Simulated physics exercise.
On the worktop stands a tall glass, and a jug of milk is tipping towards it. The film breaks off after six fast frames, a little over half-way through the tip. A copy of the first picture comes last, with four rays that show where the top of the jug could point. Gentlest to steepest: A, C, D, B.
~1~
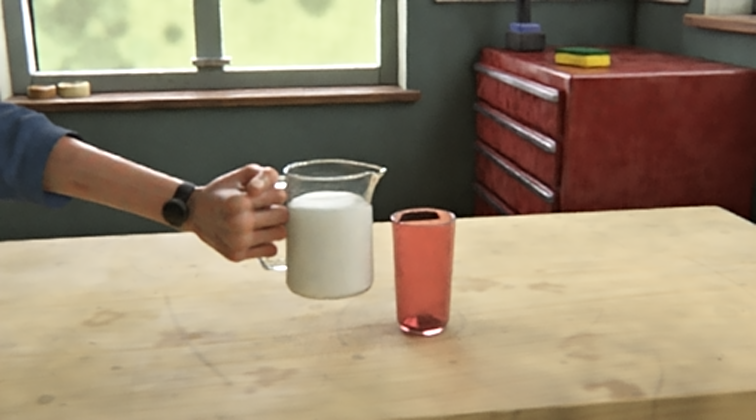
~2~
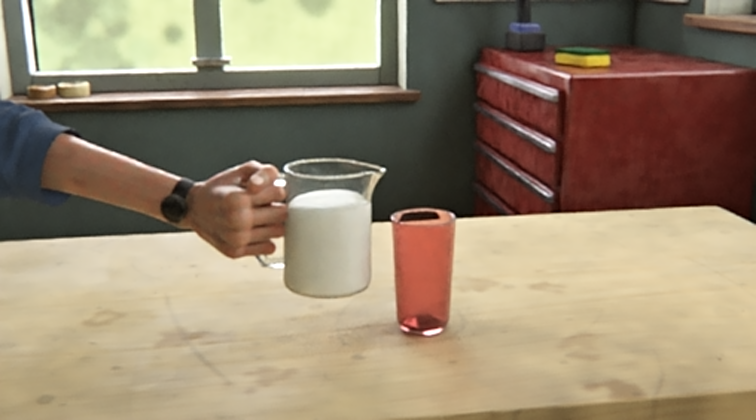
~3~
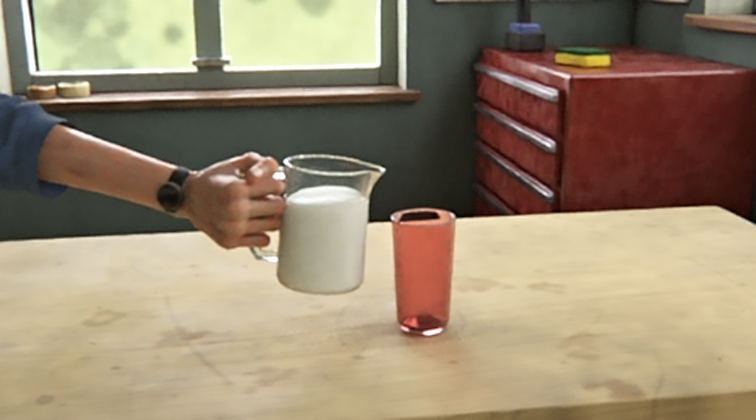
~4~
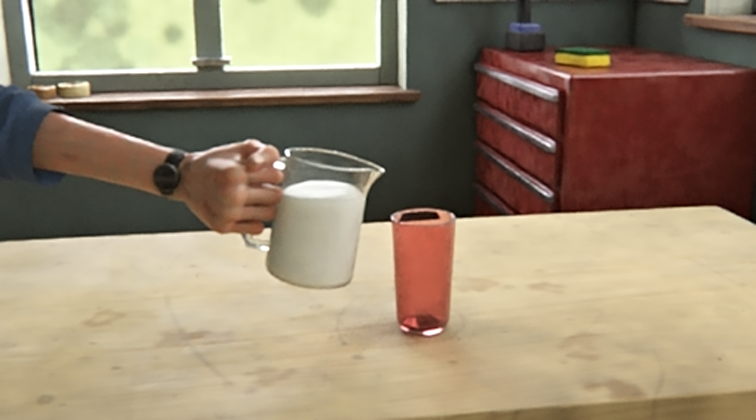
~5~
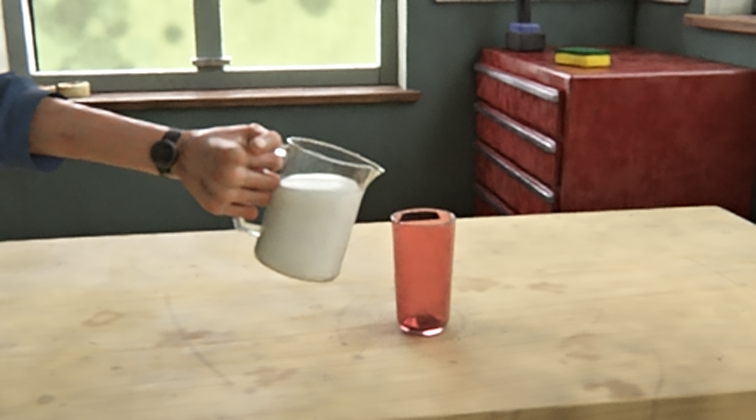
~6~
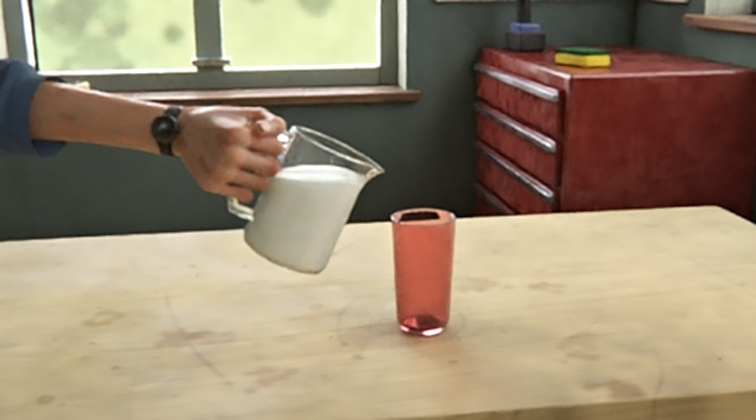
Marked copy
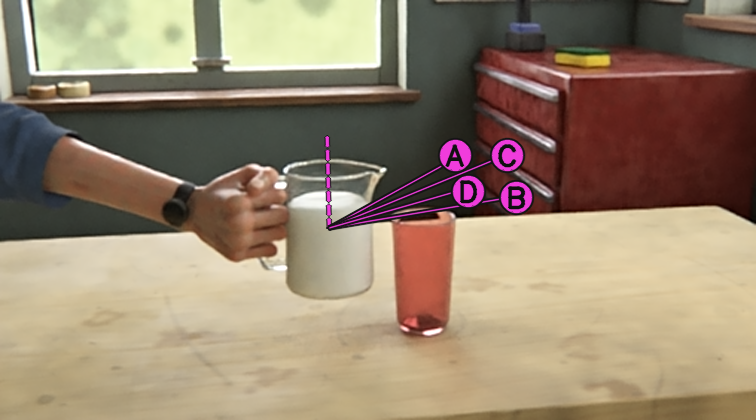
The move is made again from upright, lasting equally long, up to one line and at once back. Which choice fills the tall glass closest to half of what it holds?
It is A.
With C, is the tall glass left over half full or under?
Over.
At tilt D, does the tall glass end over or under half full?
Over half.
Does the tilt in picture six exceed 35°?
No.
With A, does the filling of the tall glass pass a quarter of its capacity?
Yes, it does.
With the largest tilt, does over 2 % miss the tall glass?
Yes, it does.
On the marked copy, A at (441, 166); B at (499, 199); C at (491, 161); D at (451, 193).
For tilt A, the tall glass ends with about 50 % of what it can hold.
For tilt B, the tall glass ends with about 90 % of what it can hold; 17 % of the milk is spilt.
For tilt C, the tall glass ends with about 72 % of what it can hold.
For tilt D, the tall glass ends with about 81 % of what it can hold; 9 % of the milk is spilt.
